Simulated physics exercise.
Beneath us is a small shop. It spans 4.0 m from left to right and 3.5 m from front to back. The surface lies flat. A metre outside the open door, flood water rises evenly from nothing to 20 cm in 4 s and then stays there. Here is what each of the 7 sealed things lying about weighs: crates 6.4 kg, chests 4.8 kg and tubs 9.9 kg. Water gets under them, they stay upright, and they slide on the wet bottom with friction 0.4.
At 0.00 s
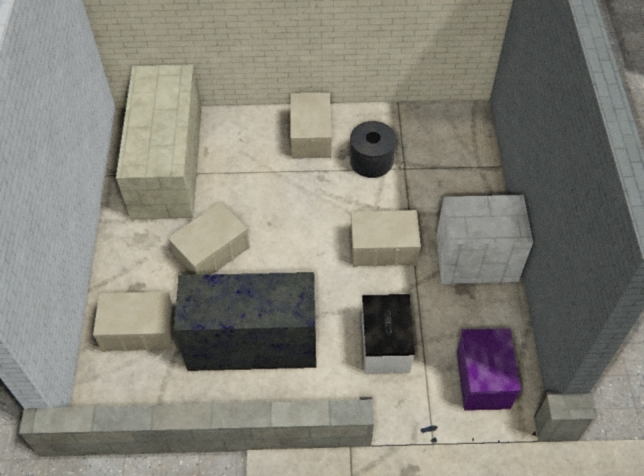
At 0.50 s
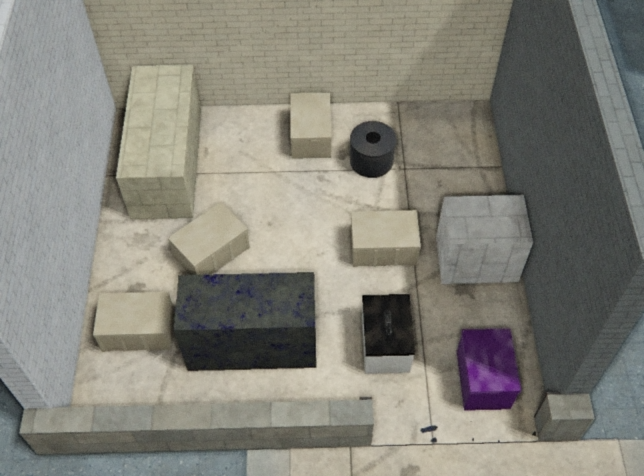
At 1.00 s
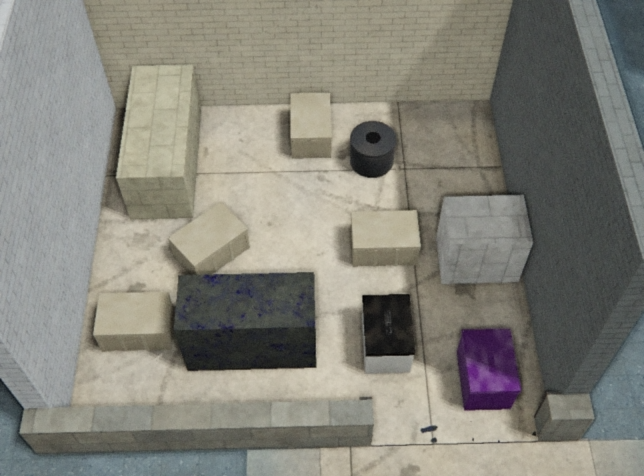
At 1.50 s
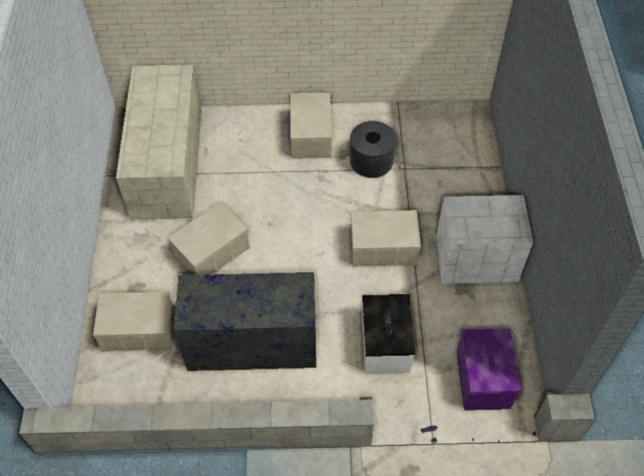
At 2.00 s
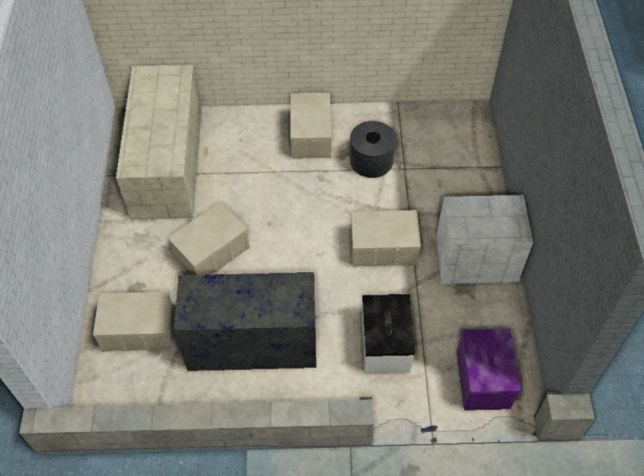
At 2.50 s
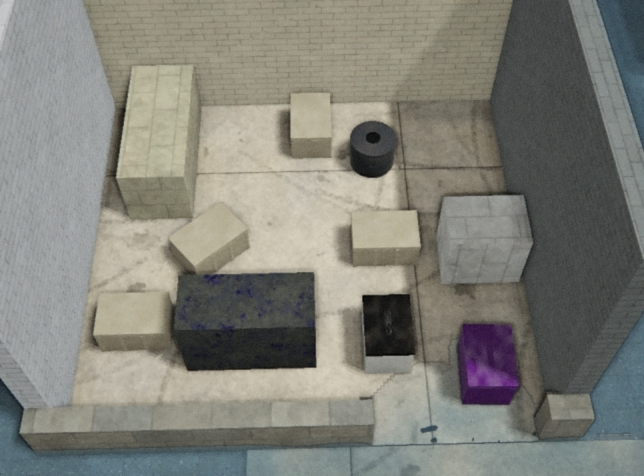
A small walled room, seen from above, holds pale boxes, larger blocks, a dark cylinder and a purple chest near the front opening. Bluish water spreads over the ground outside, then creeps through the opening onto the floor. The purple chest shifts back very slightly, while everything else stays put.
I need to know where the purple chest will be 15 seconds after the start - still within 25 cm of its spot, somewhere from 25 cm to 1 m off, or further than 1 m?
Further than 1 m.
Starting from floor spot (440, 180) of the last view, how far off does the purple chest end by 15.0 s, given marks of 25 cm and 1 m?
I'd say it budges a bit.
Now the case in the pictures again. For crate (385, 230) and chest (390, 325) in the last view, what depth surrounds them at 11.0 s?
I'd put it at 14 cm and 16 cm respectively.
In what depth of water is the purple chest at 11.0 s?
Somewhere close to 15 cm.
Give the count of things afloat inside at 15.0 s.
I count 7.
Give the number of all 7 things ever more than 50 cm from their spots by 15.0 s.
That comes to 7.
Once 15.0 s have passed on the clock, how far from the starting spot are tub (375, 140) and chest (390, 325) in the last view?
In that order: 100 cm, 250 cm.
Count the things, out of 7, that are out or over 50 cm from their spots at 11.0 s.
That would be 7.
After 3.5 s the purple chest is near (501, 301), 0.5 m from its start, aground; 0 afloat.
After 6.8 s the purple chest is near (428, 278), 0.8 m from its start, afloat; 4 afloat.
After 11.0 s the purple chest is near (266, 121), 3.1 m from its start, afloat; 7 afloat.
After 15.0 s the purple chest is near (377, 101), 2.8 m from its start, afloat; 7 afloat.
